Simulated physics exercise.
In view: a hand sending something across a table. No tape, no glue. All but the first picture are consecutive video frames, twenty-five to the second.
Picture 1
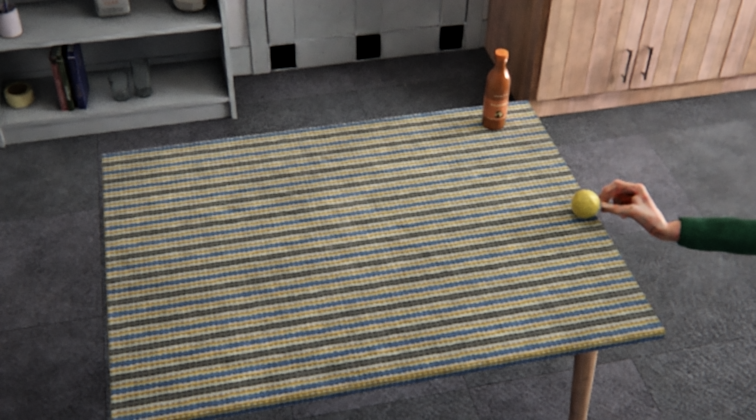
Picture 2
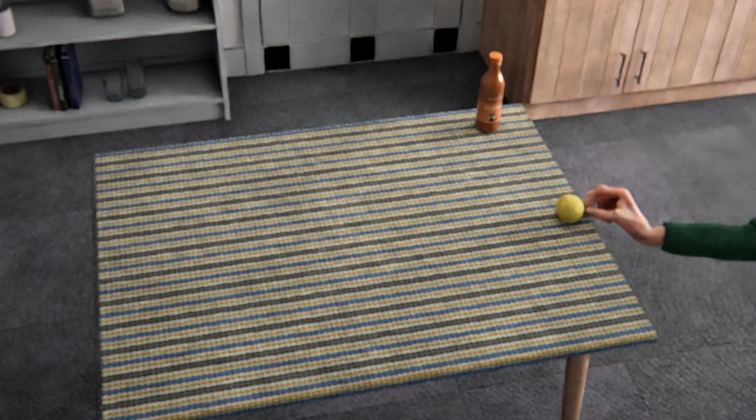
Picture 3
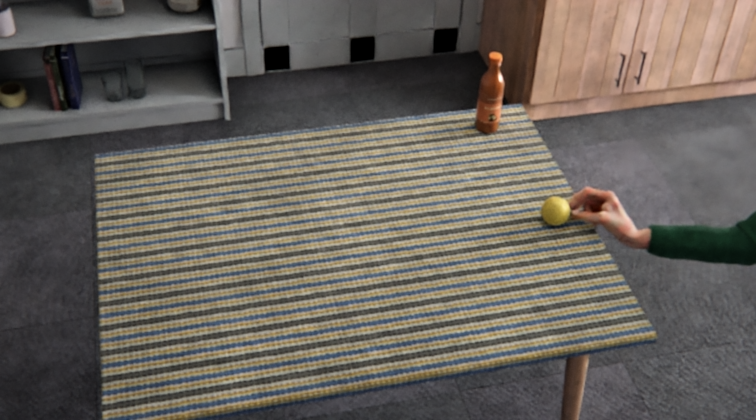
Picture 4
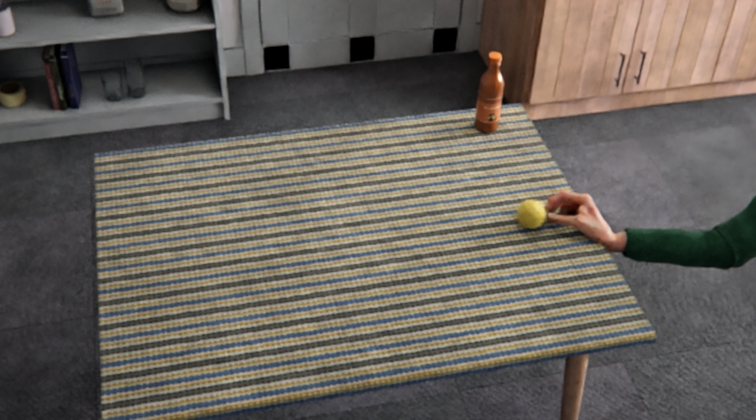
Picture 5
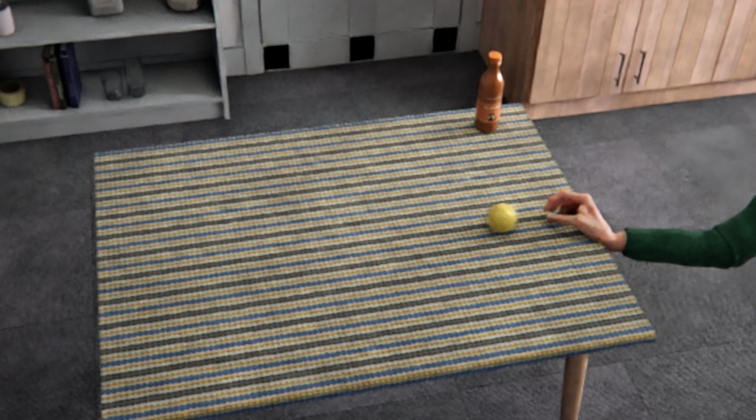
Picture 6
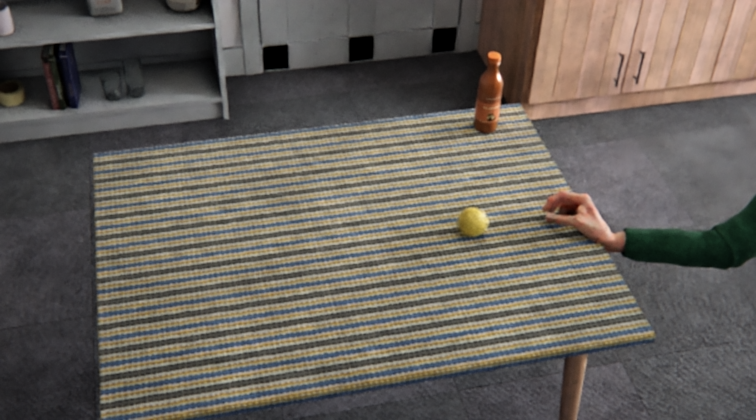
The clip opens on a striped table with an orange-brown bottle at its far corner and a green-sleeved hand holding a yellow lemon near the right edge. The hand pushes the lemon leftward, then lets go and stays still while the lemon rolls a short way left across the cloth.
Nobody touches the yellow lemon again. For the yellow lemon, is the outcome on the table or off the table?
The yellow lemon goes over the edge.
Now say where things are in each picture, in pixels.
Under the hand; yellow lemon (585, 204), in the first picture.
Under the hand; yellow lemon (570, 209), in the second picture.
Under the hand; yellow lemon (555, 211), in the third picture.
Yellow lemon (531, 214), in the fourth picture.
Yellow lemon (502, 218) rolled about its own width, in the fifth picture.
Yellow lemon (472, 222) rolled well along, in the sixth picture.
Then, 0.20 s after the last picture, yellow lemon rolled well along near (325, 243).
Then, 0.50 s after the last picture, yellow lemon rolled well along near (101, 275).
Then, 0.70 s after the last picture, yellow lemon now off the table.
Then, 1.00 s after the last picture, things are still on the move.
By the end, off the table, yellow lemon.
